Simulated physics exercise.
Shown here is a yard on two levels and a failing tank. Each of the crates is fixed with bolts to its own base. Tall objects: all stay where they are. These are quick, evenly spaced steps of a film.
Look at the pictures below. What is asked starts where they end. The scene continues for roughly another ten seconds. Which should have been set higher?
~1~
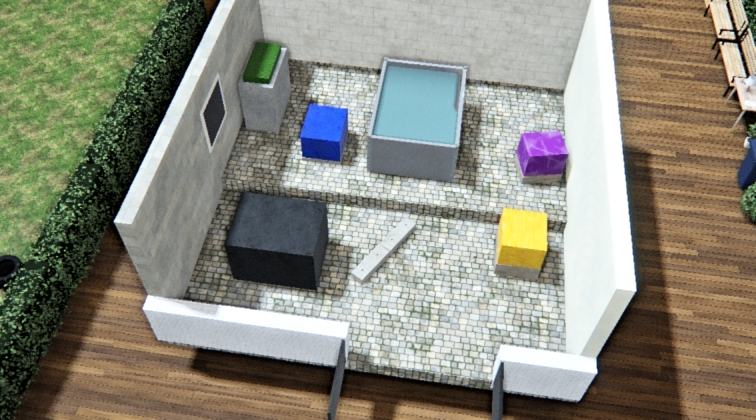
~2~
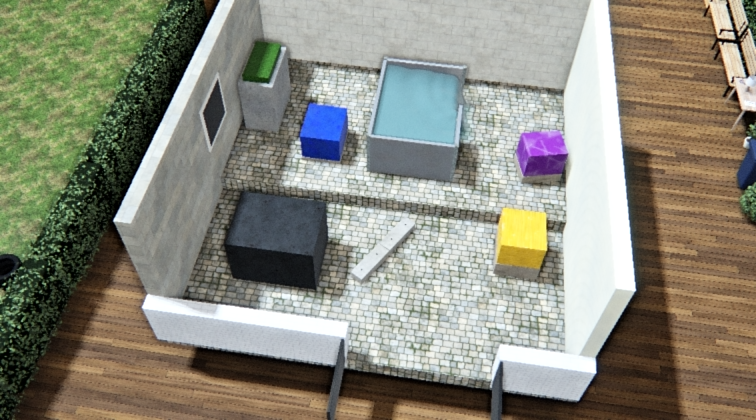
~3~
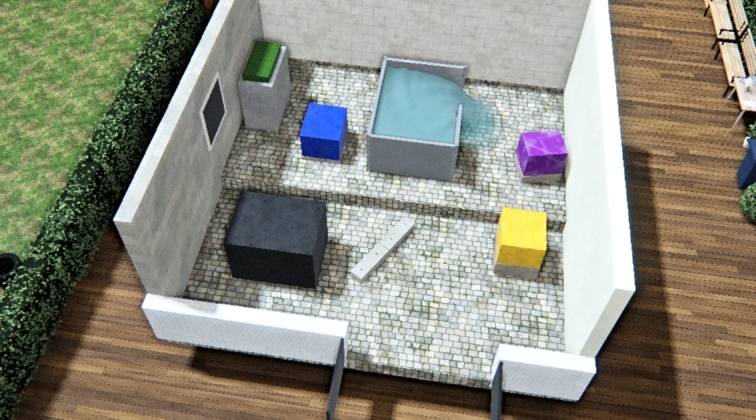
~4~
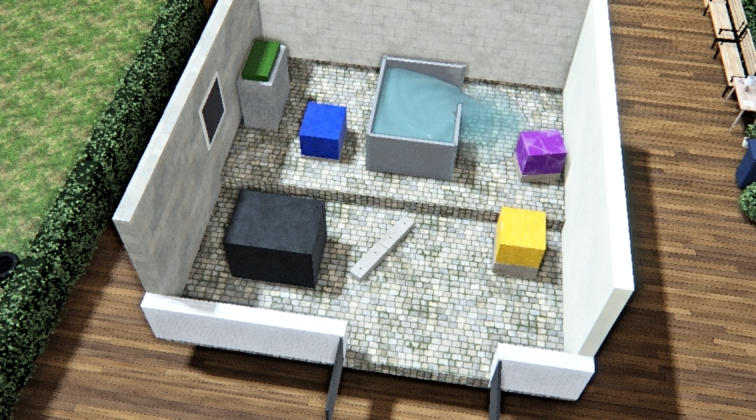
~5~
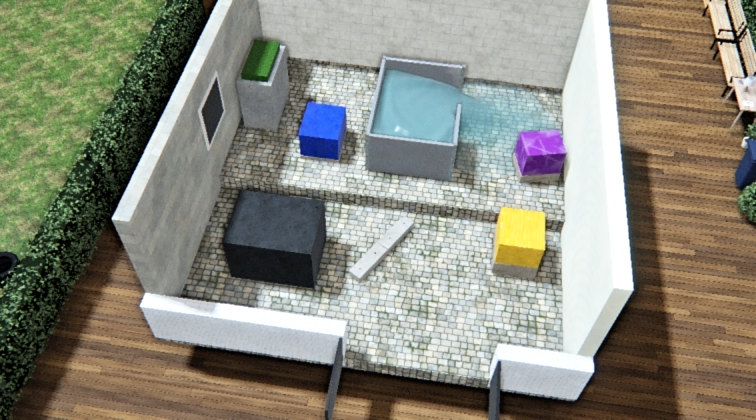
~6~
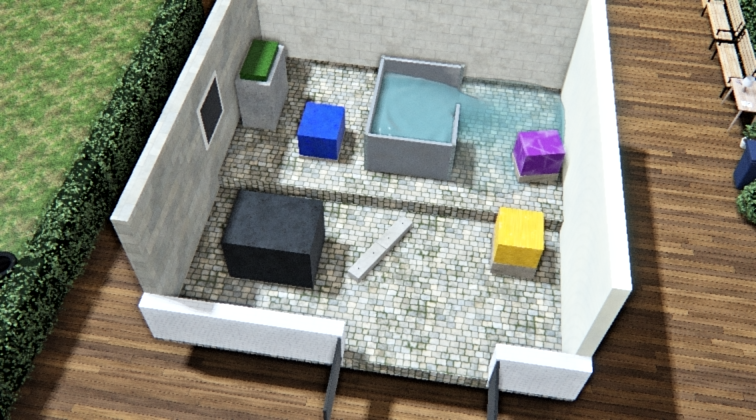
Result: The blue crate is within reach of the water; the purple crate is within reach of the water; the yellow crate is out of reach of the water.
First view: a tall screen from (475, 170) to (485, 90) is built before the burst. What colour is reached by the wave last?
It's the crate marked blue.
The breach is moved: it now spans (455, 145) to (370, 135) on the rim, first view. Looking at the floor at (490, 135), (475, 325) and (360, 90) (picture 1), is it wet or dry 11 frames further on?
Spared, then sodden, then spared.
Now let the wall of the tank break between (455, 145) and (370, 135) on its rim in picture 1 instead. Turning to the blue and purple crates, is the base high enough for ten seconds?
The blue one is not reached; the purple one is not reached.
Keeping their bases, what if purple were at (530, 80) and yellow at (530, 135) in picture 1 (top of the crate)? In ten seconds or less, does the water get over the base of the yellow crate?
Outcome for the yellow crate: It gets reached.
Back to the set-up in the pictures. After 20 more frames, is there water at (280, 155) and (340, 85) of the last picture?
Dry, wet.
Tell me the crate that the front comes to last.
Result - the one in blue.
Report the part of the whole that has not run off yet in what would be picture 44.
My estimate is some 92 percent.
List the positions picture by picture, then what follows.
Still water in the tank at (419, 104), in the first frame.
Water pours out at (458, 111) and has run to (464, 142), in the second frame.
The front is at (498, 139), out from the gap at (457, 111), in the third frame.
The front is at a hidden place, out from the gap at (457, 112), in the fourth frame.
The front is at a hidden place, out from the gap at (456, 111), in the fifth frame.
Water pours out at (455, 111) and has run to (560, 98), in the sixth frame.
A moment on, water covers 15 % of the floor; the blue crate not reached, the purple crate water round its plinth, the yellow crate water round its plinth.
Next, water covers 25 % of the floor; the blue crate not reached, the purple crate water round its plinth, the yellow crate water round its plinth.
Then, water covers 45 % of the floor; the blue crate not reached, the purple crate water round its plinth, the yellow crate water round its plinth.
Later, water covers 70 % of the floor; the blue crate water round its plinth, the purple crate water round its plinth, the yellow crate water round its plinth.
In the end, water covers 90 % of the floor; the blue crate was topped, the purple crate was topped, the yellow crate stayed above the water.
